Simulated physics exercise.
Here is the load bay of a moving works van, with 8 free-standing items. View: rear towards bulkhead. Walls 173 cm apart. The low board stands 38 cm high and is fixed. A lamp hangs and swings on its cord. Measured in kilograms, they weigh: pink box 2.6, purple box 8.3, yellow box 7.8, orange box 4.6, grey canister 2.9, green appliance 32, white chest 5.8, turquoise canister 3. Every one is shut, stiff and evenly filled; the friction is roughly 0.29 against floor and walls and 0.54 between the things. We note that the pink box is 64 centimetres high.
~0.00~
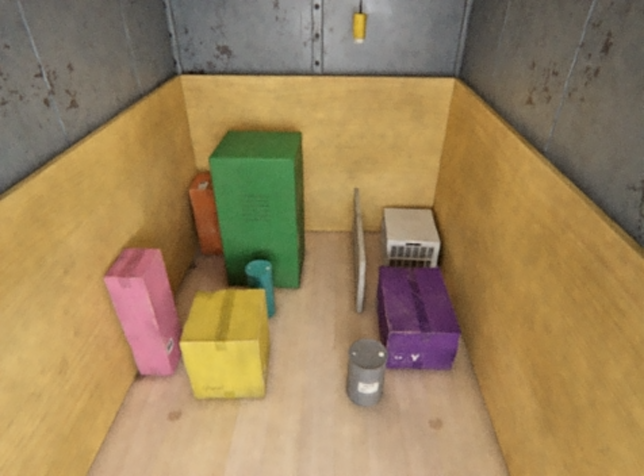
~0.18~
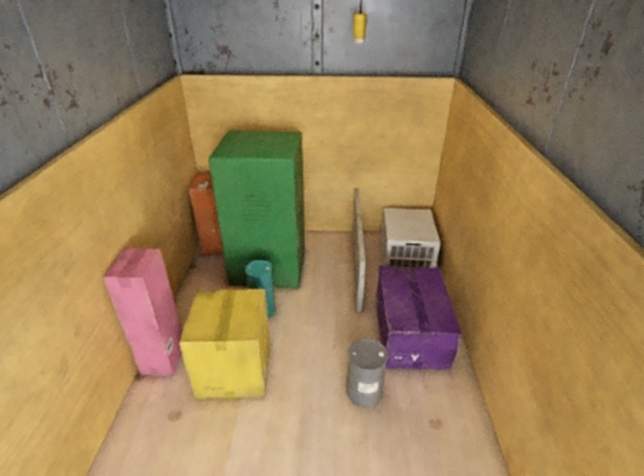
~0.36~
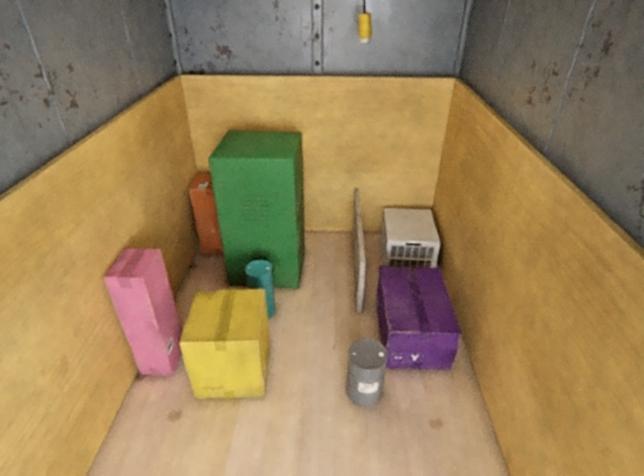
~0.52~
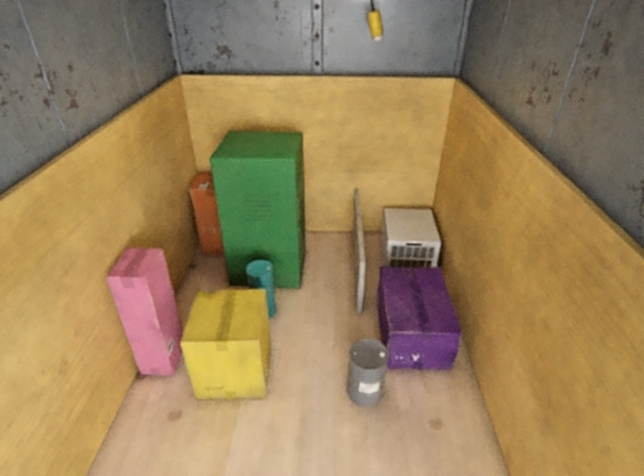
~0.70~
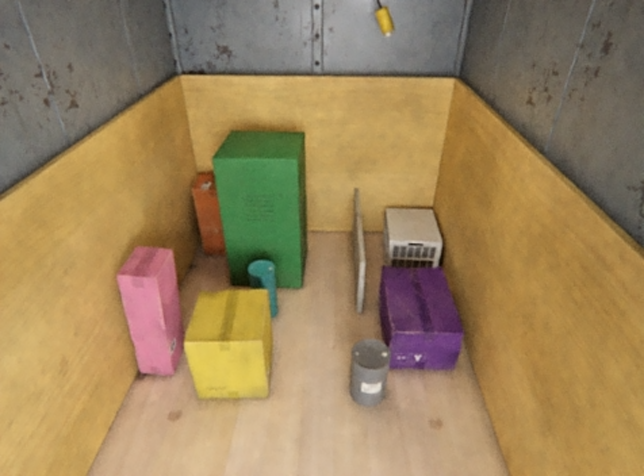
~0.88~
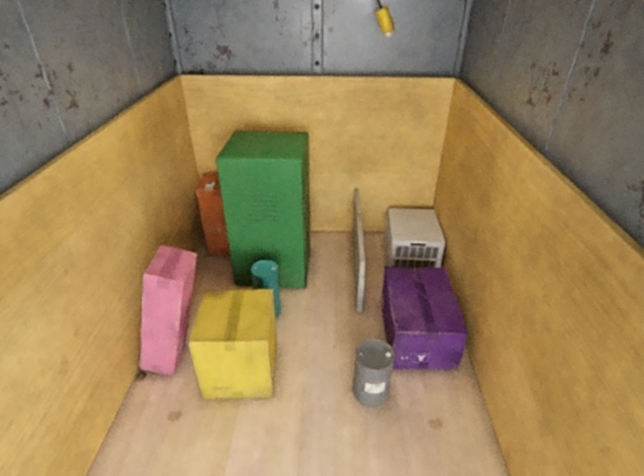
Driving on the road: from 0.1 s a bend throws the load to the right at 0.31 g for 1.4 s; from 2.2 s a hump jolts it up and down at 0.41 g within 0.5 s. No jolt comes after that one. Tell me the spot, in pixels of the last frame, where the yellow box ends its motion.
The yellow box ends its motion close to (289, 345).
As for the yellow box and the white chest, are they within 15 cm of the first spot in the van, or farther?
As for the yellow box, it winds up somewhere else, and the white chest remains where it was.
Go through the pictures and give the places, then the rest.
Steady run; yellow box (230, 343); pink box (150, 315), in the first picture.
Force 0.10 g right; orange box (217, 215); grey canister (366, 373), in the second picture.
Force 0.31 g right; green appliance (264, 211); white chest (408, 240), in the third picture.
Force 0.31 g right; turquoise canister (262, 290); pink box (151, 315), in the fourth picture.
Force 0.31 g right; pink box (156, 314) tilted 5°; purple box (416, 315), in the fifth picture.
Force 0.31 g right; yellow box (238, 344) 4 cm from its spot; grey canister (373, 373) 3 cm from its spot, in the sixth picture.
By 1.08 s, force 0.31 g right; yellow box 9 cm from its spot near (249, 344); pink box tilted 28°; orange box 8 cm from its spot.
By 1.18 s, force 0.31 g right; yellow box 13 cm from its spot near (258, 344); pink box tilted 33°; orange box 11 cm from its spot.
By 1.38 s, force 0.15 g right; yellow box 23 cm from its spot near (278, 345); pink box tilted 41°; orange box 16 cm from its spot.
When it is over (3.3 s), lying over in the van, pink box; not toppled but over 15 cm from the start, yellow box, orange box and green appliance; the other 4 within 15 cm of the start. In the last view, yellow box near (289, 345).
